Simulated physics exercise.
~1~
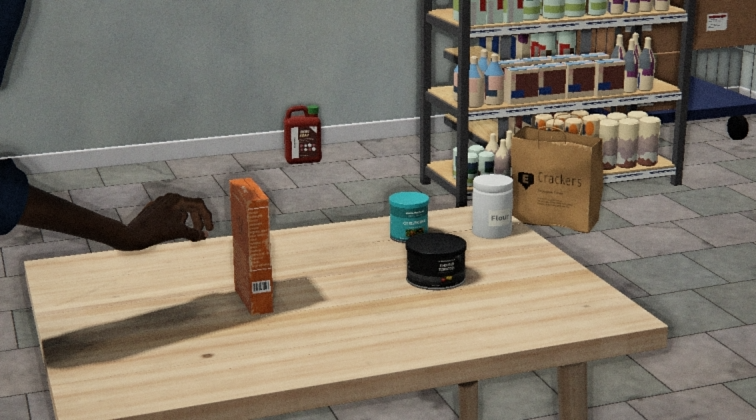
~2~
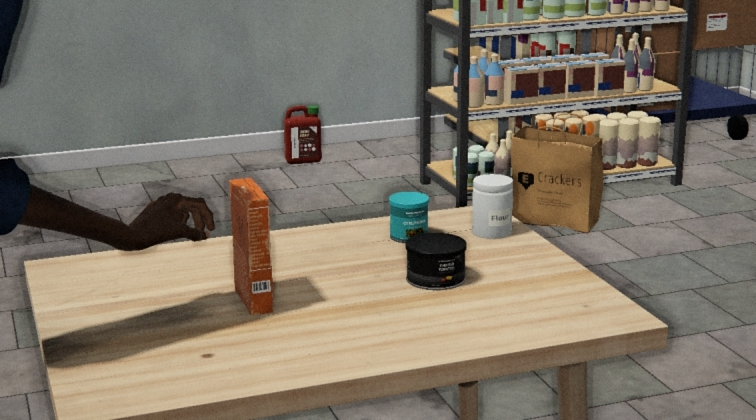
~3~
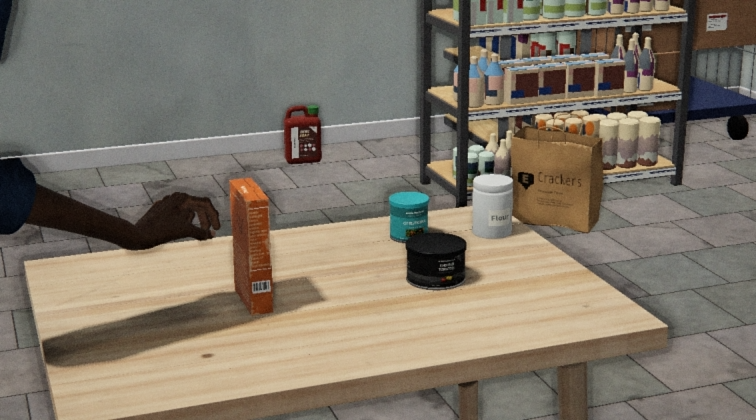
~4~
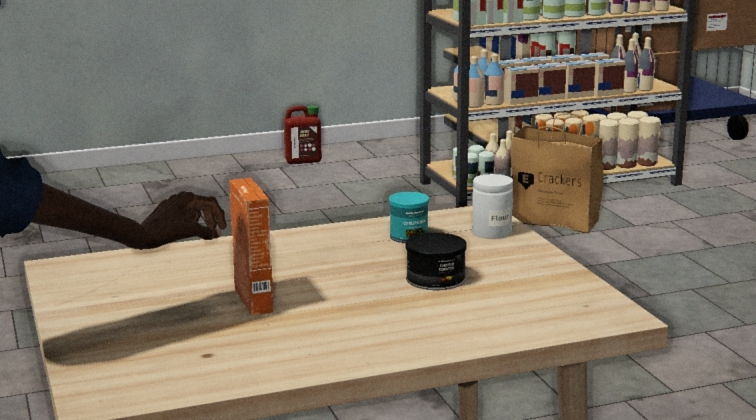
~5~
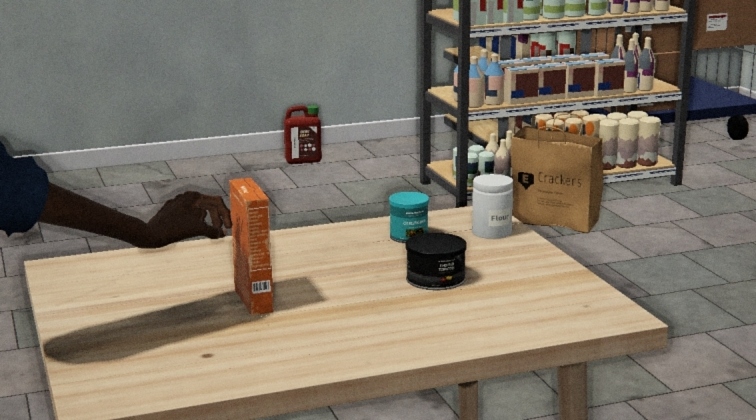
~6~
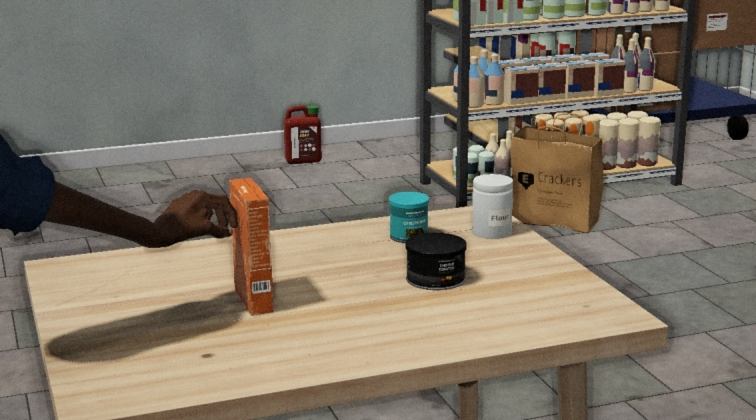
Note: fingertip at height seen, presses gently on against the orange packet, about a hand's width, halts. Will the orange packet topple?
Comes down.
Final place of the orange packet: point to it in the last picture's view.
It winds up at roughly (328, 280).
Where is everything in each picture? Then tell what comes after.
In the first frame, orange packet (251, 246).
In the second frame, orange packet (251, 246).
In the third frame, orange packet (251, 246).
In the fourth frame, orange packet (251, 246).
In the fifth frame, orange packet (251, 246).
In the sixth frame, orange packet (251, 246).
Then, 0.70 s on from there, orange packet turned 42° from how it was put near (294, 248).
Then, 0.80 s on from there, orange packet on its side near (321, 274).
In the end, toppled on the table, orange packet. At the end, from the last picture's camera, orange packet near (328, 280).
